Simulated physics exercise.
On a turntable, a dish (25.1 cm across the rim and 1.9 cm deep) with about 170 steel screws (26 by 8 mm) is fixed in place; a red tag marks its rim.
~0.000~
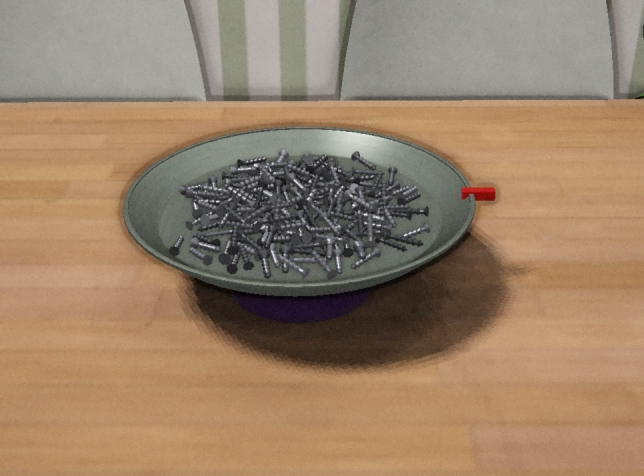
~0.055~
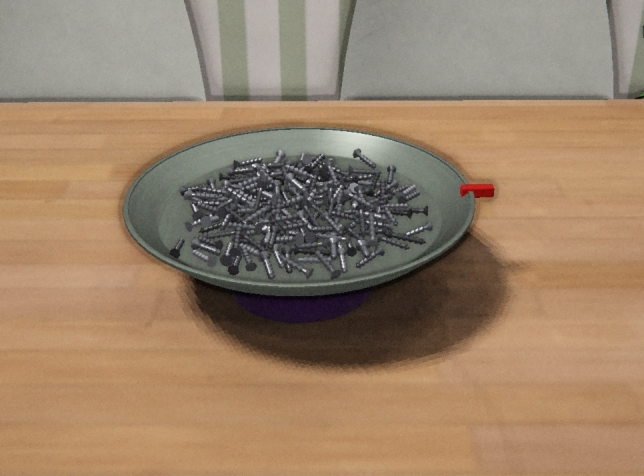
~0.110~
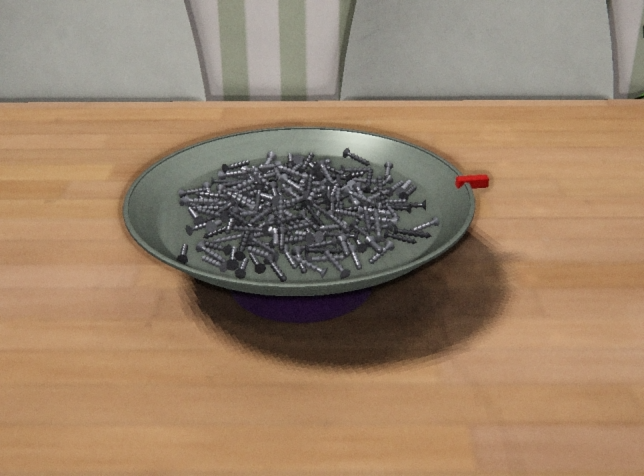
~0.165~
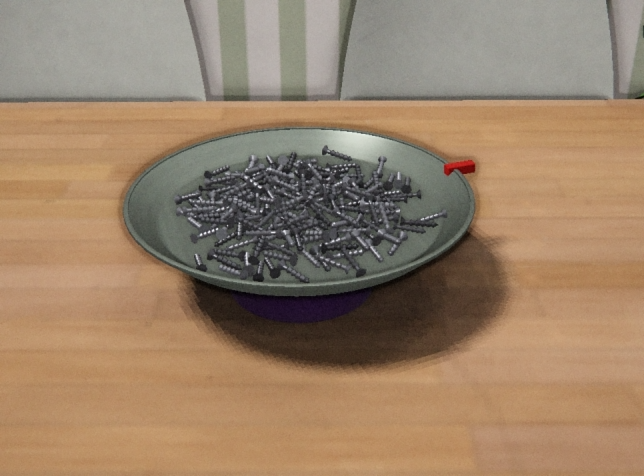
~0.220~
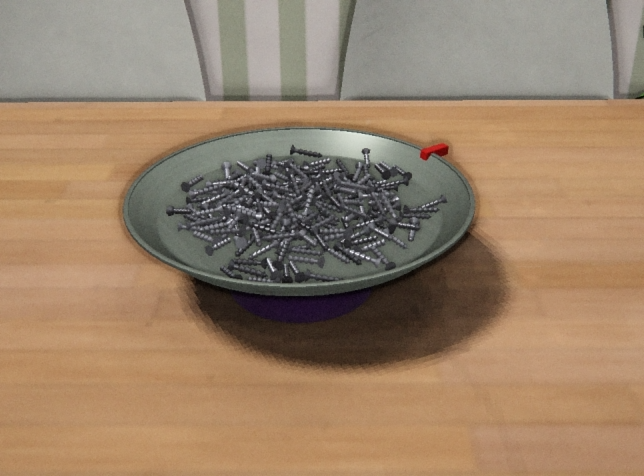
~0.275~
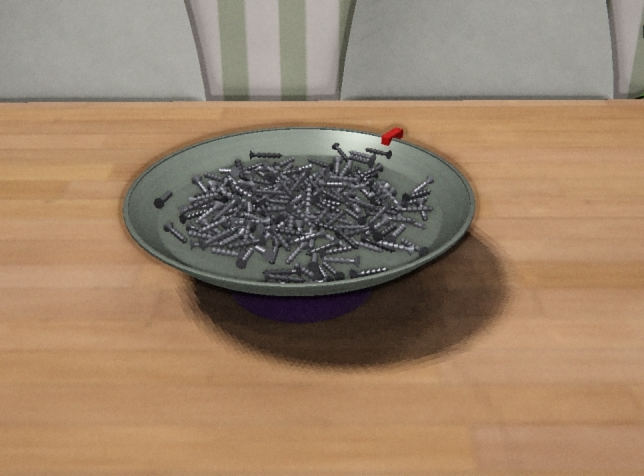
A wide green dish heaped with steel screws sat on a wooden table and turned slowly at first, then faster, its red tag moving from the right side around toward the back.
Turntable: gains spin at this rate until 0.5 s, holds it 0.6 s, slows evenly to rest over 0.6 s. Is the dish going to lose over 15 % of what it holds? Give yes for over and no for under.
Yes, over.
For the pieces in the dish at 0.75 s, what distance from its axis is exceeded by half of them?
Close to 11.0 cm, I'd say.
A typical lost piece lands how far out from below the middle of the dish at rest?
It works out to near 24 cm.
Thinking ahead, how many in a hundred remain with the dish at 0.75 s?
Load share: Close to 40 per cent.
After 0.75 s, dish 40 %, fallen left of where it stops 10 %, fallen behind where it stops 10 %, fallen right of where it stops 10 %, fallen in front of where it stops 5 %, in the air 20 %; middle of the pieces not yet landed near (305, 202).
After 1.14 s, dish 5 %, fallen left of where it stops 20 %, fallen behind where it stops 25 %, fallen right of where it stops 20 %, fallen in front of where it stops 20 %, in the air 5 %; middle of the pieces not yet landed near (251, 210).
Then, at 1.50 s, fallen left of where it stops 25 %, fallen behind where it stops 25 %, fallen right of where it stops 25 %, fallen in front of where it stops 20 %; middle of the pieces not yet landed near (328, 177).
After 1.85 s, fallen left of where it stops 25 %, fallen behind where it stops 30 %, fallen right of where it stops 25 %, fallen in front of where it stops 20 %; middle of the pieces not yet landed near (266, 200).
At rest (2.4 s), fallen left of where it stops 25 %, fallen behind where it stops 30 %, fallen right of where it stops 25 %, fallen in front of where it stops 20 %.
